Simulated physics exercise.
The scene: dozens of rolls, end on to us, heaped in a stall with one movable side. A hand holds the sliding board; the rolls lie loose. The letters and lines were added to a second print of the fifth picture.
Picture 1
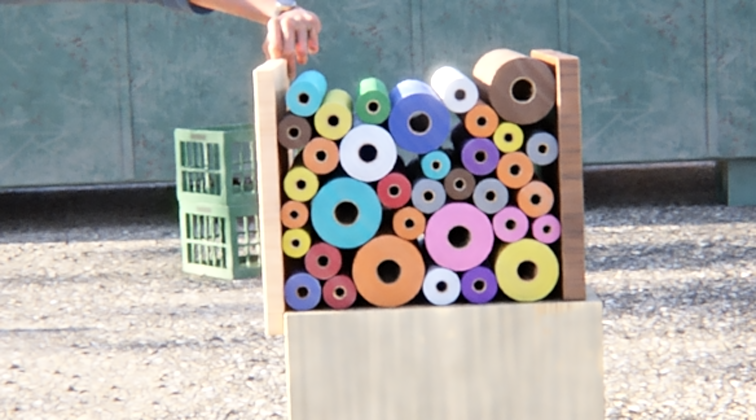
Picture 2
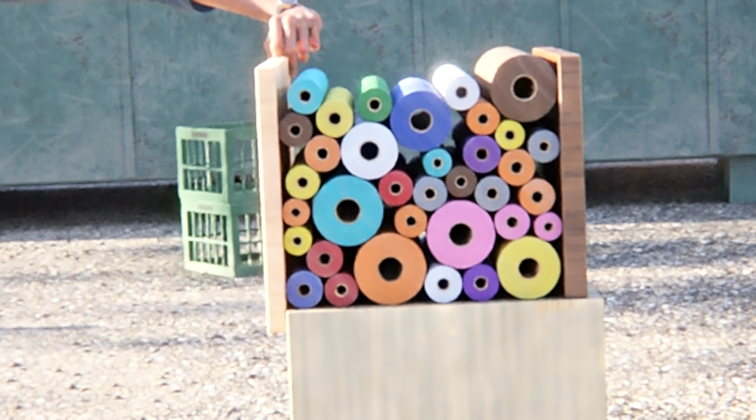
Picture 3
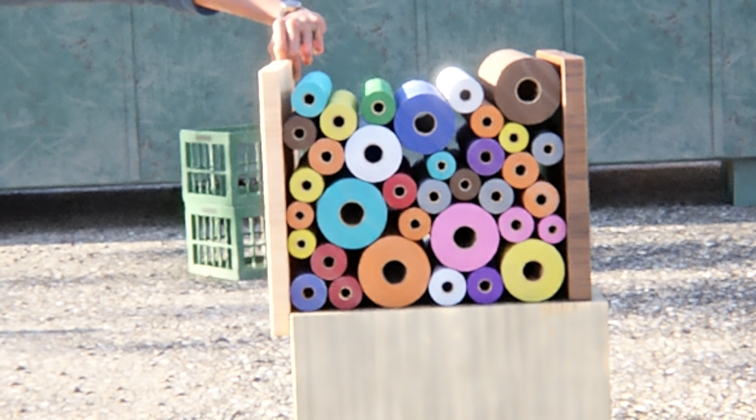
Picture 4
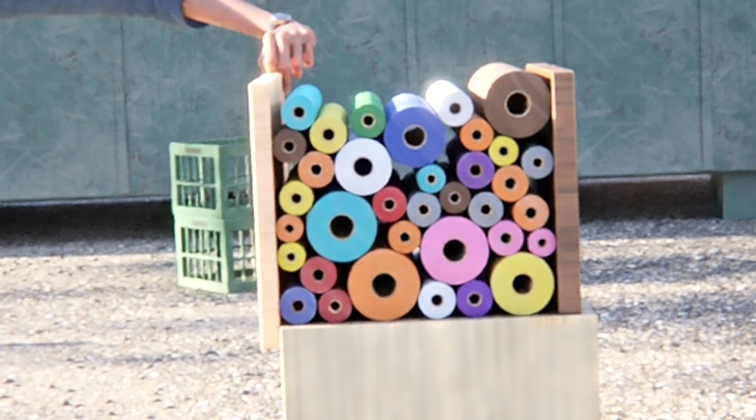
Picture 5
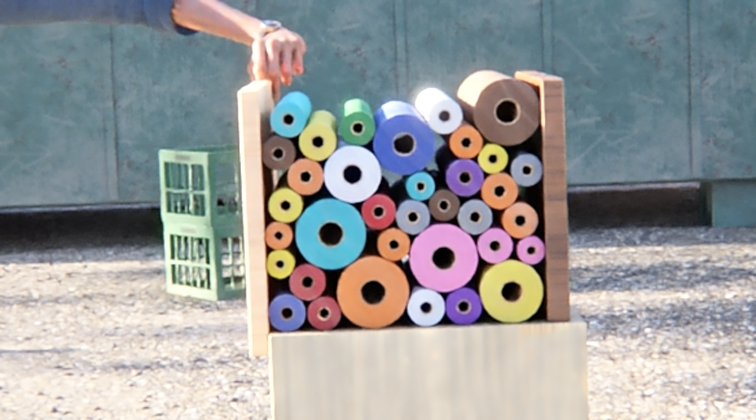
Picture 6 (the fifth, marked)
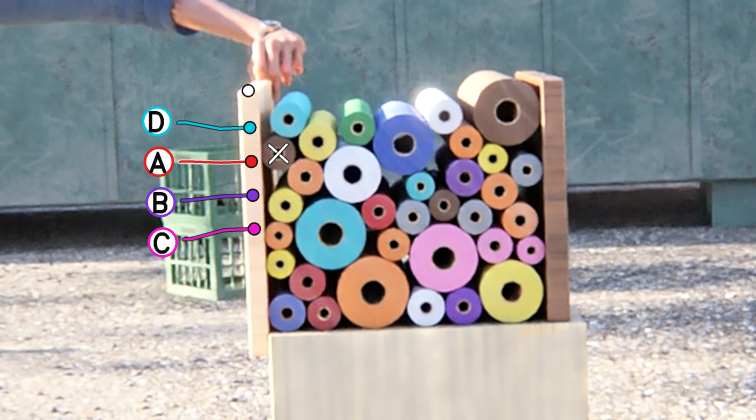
The hand stayed on top of the left board beside the stacked colourful rolls, and nothing shifted among them; only the whole view wobbled slightly, the stack and green crates drifting a little left together.
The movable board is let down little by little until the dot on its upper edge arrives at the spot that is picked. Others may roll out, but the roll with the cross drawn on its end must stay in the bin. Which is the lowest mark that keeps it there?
At most to B.
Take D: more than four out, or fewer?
Fewer than four.
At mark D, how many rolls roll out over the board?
It comes to none.
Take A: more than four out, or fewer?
It loses fewer than four.
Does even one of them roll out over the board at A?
No, at A.
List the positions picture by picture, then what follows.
In the first frame, an orange roll (482, 121); side board (278, 185); a blue roll (302, 292).
In the second frame, a blue roll (304, 290); a yellow roll (529, 268).
In the third frame, an orange roll (415, 224); an orange roll (541, 199).
In the fourth frame, an orange roll (510, 184); a blue roll (414, 137).
In the fifth frame, an orange roll (466, 143); side board (263, 206); a blue roll (287, 313).
On the marked copy, A at (251, 161); B at (253, 195); C at (254, 229); D at (250, 128); the cross at (278, 154); the white dot at (248, 91).
Taking B. A third of the way, top of the board (260, 142).
Two thirds of the way, top of the board (262, 194).
When it is over, top of the board (262, 194), none out over the board, the crossed one still inside.
As for the rest, A keeps the crossed one inside; C lets the crossed one out; D keeps the crossed one inside.
